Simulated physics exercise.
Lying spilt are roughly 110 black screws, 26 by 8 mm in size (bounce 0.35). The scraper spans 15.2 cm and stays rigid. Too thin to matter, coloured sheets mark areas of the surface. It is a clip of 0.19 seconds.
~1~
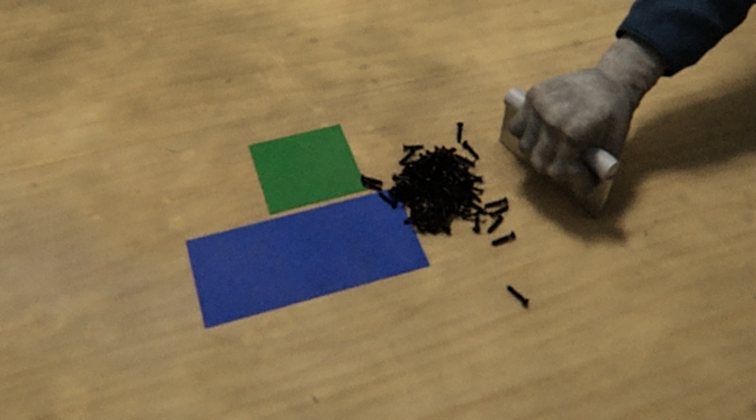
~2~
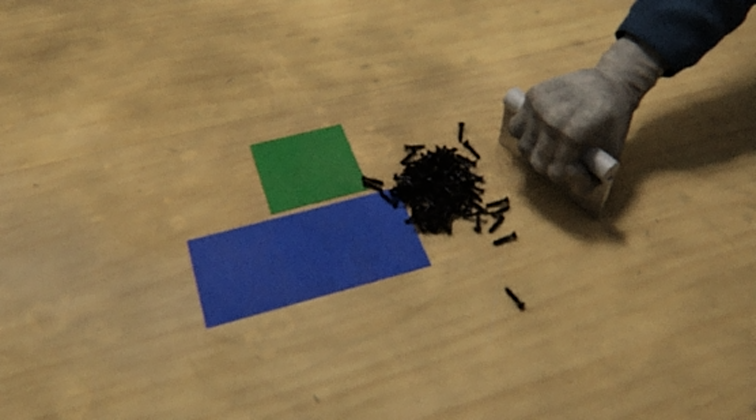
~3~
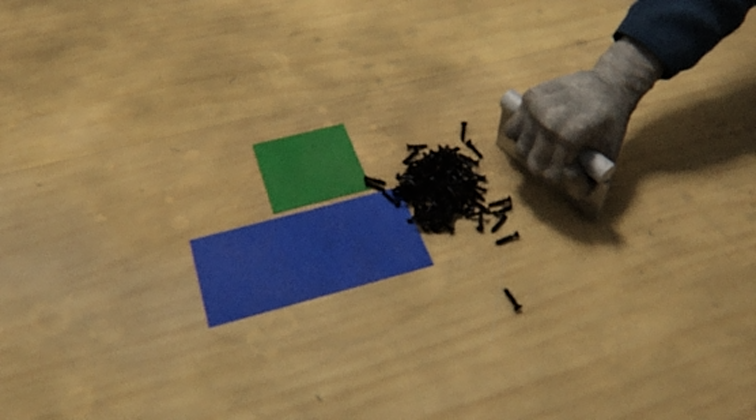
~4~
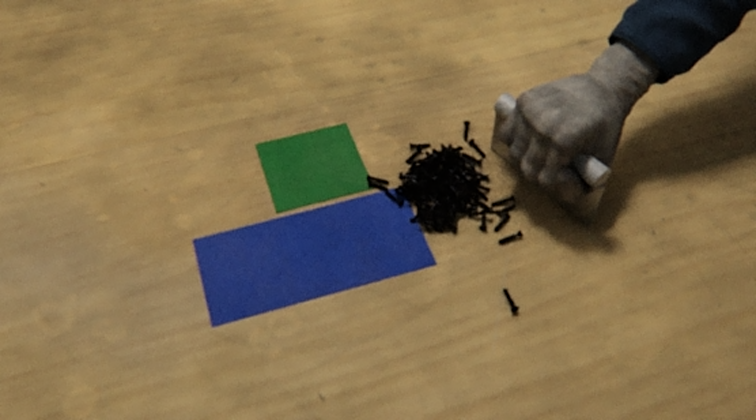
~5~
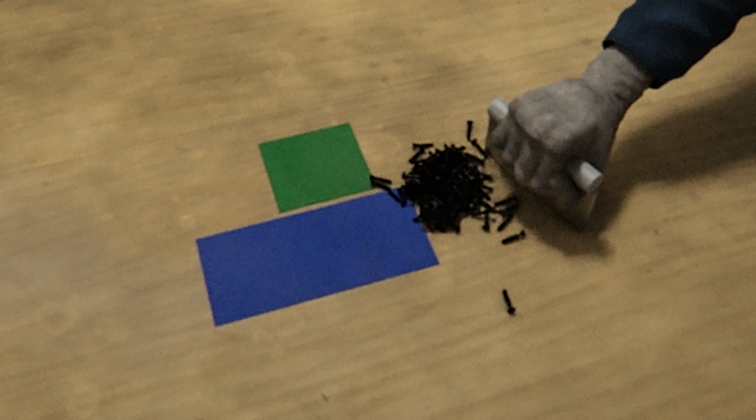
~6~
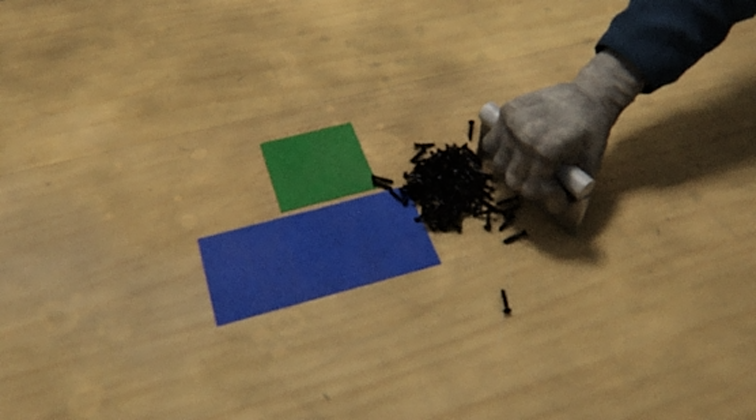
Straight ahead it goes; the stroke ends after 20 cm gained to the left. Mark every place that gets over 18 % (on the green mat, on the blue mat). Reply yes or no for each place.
Green mat: No; blue mat: Yes.
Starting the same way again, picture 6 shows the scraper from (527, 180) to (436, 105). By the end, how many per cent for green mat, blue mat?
In per cent: Green mat 25 and blue mat 55.
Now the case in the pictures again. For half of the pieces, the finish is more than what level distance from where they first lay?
Around 12 cm, measured level.
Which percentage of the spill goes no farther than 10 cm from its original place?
About 35 per cent.
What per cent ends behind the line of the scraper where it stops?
Share: Approx. 30 %.
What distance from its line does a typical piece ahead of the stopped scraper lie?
I'd say around 3 cm.
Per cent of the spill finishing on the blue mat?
It works out to roughly 55 percent.
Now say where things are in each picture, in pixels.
In the first frame, scraper from (607, 185) to (509, 109); moved 0.0 cm; pieces shifted so far, 0; middle of the spill at (434, 183); blue mat at (307, 254); green mat at (307, 167).
In the second frame, scraper from (606, 185) to (508, 110); moved 0.3 cm; pieces shifted so far, 1; middle of the spill at (435, 183).
In the third frame, scraper from (603, 188) to (505, 112); moved 1.1 cm; pieces shifted so far, 1; middle of the spill at (437, 183).
In the fourth frame, scraper from (598, 193) to (500, 116); moved 2.3 cm; pieces shifted so far, 1; middle of the spill at (440, 182).
In the fifth frame, scraper from (591, 198) to (493, 120); moved 3.7 cm; pieces shifted so far, 1; middle of the spill at (443, 182).
In the sixth frame, scraper from (582, 203) to (485, 125); moved 5.1 cm; pieces shifted so far, 3; middle of the spill at (445, 181); blue mat at (318, 252); green mat at (318, 165).
Then, 0.23 s after the last picture, scraper 13 cm from its start, spill 13 cm wide; blue mat 40 %, off the mats 60 %.
Then, 0.47 s after the last picture, scraper 20 cm from its start, spill 17 cm wide; blue mat 55 %, green mat 5 %, off the mats 40 %.
Then, 0.67 s after the last picture, scraper 20 cm from its start, spill 17 cm wide; blue mat 55 %, green mat 5 %, off the mats 40 %.
In the end, blue mat 55 %, green mat 10 %, off the mats 40 %.
